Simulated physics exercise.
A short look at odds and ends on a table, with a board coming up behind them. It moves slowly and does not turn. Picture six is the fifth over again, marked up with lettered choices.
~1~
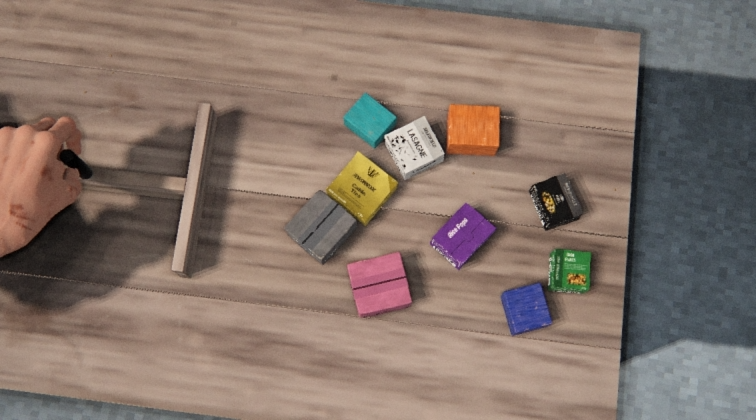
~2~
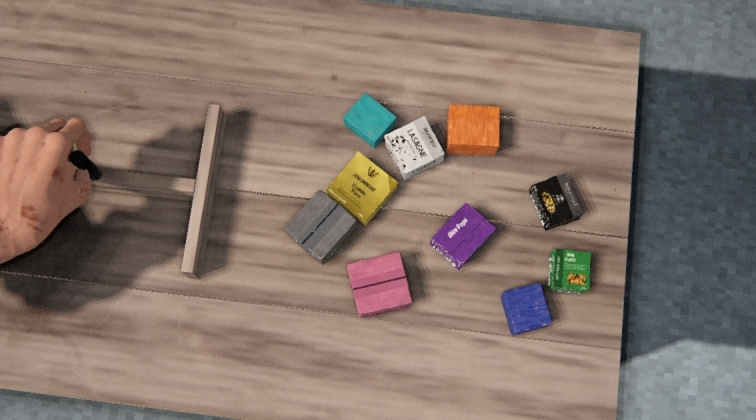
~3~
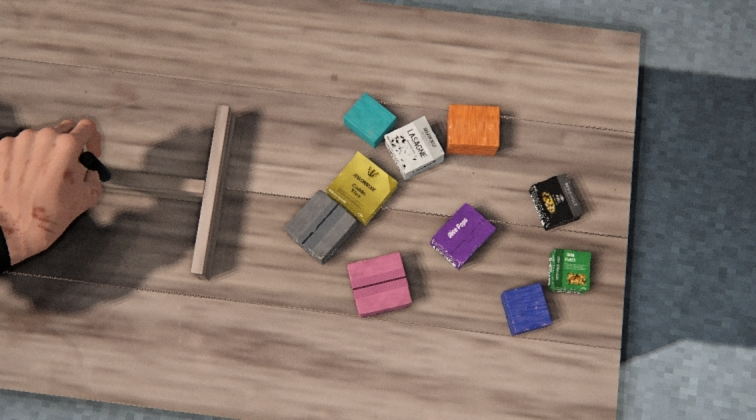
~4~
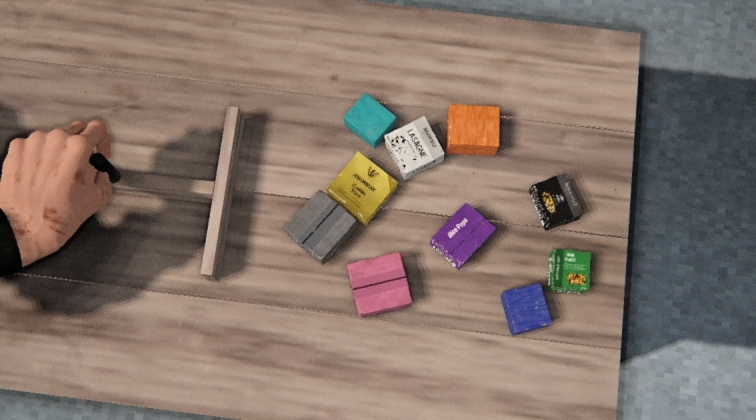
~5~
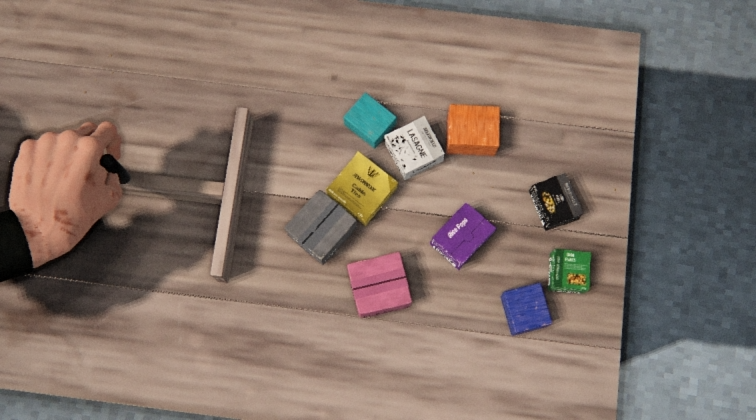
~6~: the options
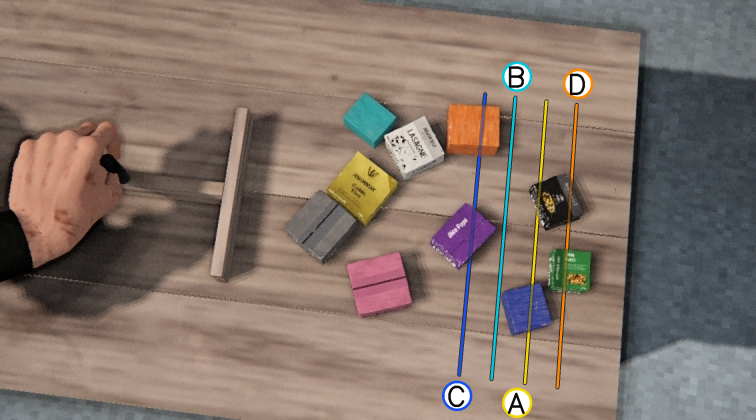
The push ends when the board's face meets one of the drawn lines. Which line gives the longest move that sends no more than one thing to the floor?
Line A.
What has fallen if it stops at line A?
The green packet.
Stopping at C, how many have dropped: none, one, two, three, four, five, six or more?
By then, none.
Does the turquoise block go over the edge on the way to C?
By then, no.
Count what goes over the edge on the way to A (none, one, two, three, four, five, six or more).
In all, one.
On the marked copy, A at (536, 237); B at (504, 233); C at (473, 229); D at (567, 241).
Following A. Soon after the start, board (340, 203); orange block (477, 127); white packet (423, 138).
Later, board (451, 217); black packet (559, 201); orange block (511, 97).
In the end, board (537, 227); green packet over the edge; black packet (617, 200); one fallen.
As for the rest, B is within the limit but short; C is within the limit but short; D drops four.
